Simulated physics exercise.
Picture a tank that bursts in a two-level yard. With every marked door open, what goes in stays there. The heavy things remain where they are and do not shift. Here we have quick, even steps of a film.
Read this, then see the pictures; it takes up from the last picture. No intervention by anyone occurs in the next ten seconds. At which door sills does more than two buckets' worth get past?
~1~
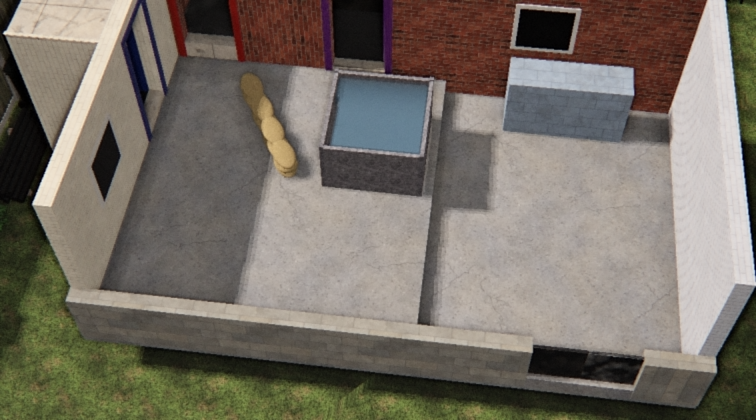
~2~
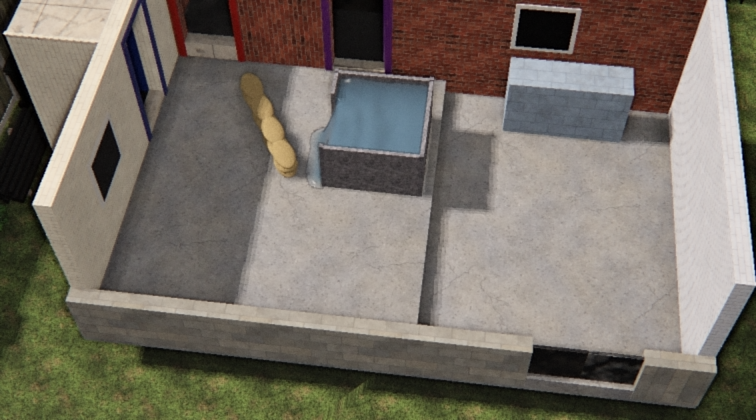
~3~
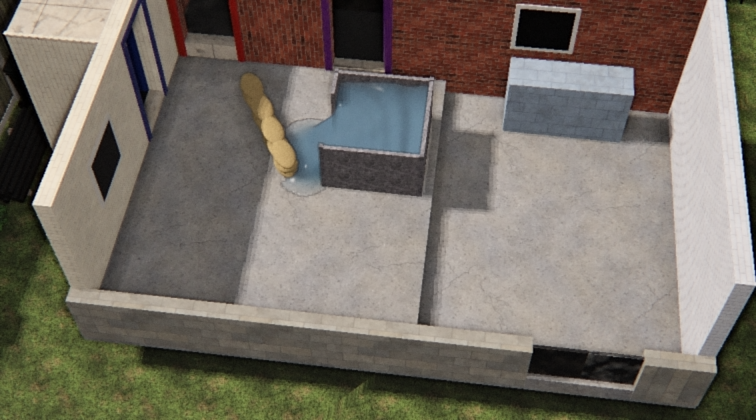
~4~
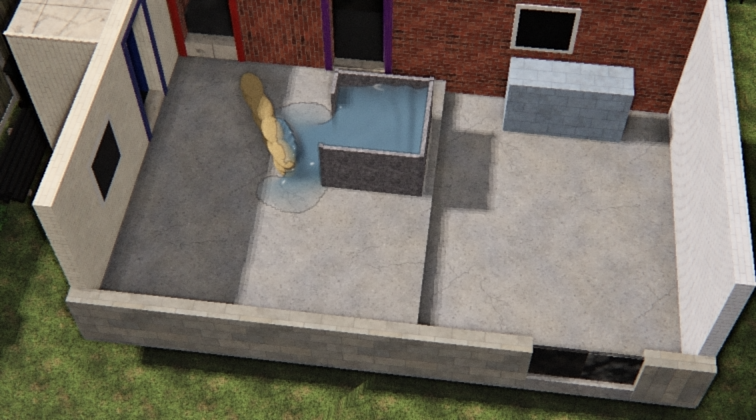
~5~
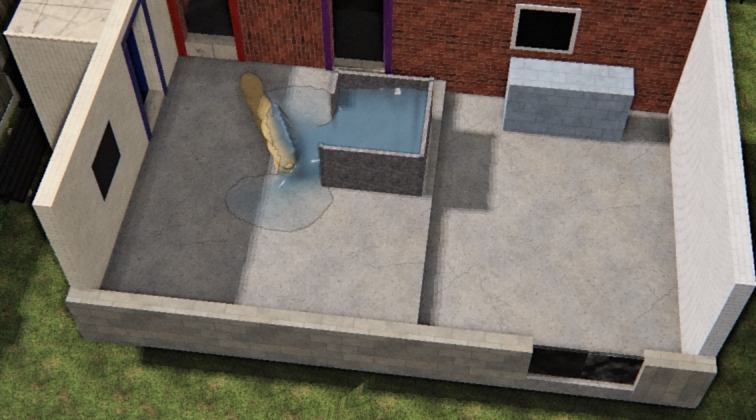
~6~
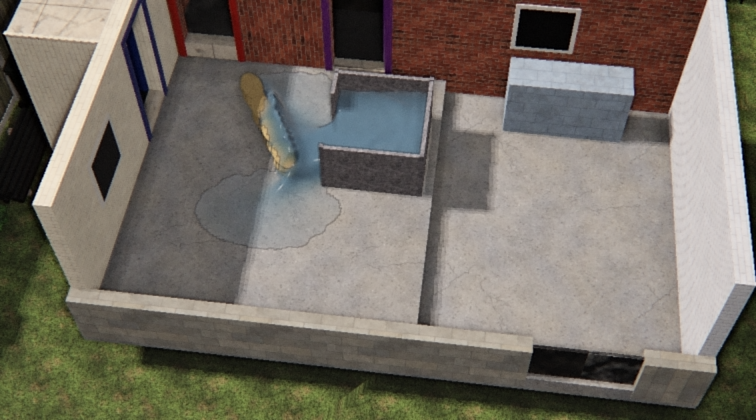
The purple door passes more than two buckets; the blue door passes two buckets or less; the red door passes two buckets or less.
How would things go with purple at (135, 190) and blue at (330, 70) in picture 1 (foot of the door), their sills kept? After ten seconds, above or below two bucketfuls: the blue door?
From what I can tell, the blue door tops the mark.
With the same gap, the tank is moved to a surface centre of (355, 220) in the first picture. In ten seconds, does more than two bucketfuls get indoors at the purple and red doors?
Purple falls short, red falls short.
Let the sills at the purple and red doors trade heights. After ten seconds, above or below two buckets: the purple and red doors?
Purple door: Under the mark; red door: Over the mark.
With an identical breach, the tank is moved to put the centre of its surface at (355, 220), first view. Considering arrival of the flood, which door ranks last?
Purple one.
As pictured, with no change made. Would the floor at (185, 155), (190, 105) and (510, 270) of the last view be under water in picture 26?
Lab note, in the order given: Wet through, wet through, unwetted.
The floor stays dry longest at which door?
Last in line is the blue door.
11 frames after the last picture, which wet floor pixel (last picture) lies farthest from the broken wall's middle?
At about (96, 303).
A moment on, water covers 30 % of the floor; the purple door wet at the sill, nothing in, the blue door not reached, the red door wet at the sill, nothing in.
Next, water covers 40 % of the floor; the purple door under two buckets in, the blue door wet at the sill, nothing in, the red door wet at the sill, nothing in.
Then, water covers 50 % of the floor; the purple door over two buckets in, the blue door under two buckets in, the red door wet at the sill, nothing in.
Later, water covers 75 % of the floor; the purple door over two buckets in, the blue door under two buckets in, the red door wet at the sill, nothing in.
In the end, water covers 90 % of the floor; the purple door over two buckets in, the blue door under two buckets in, the red door wet at the sill, nothing in.
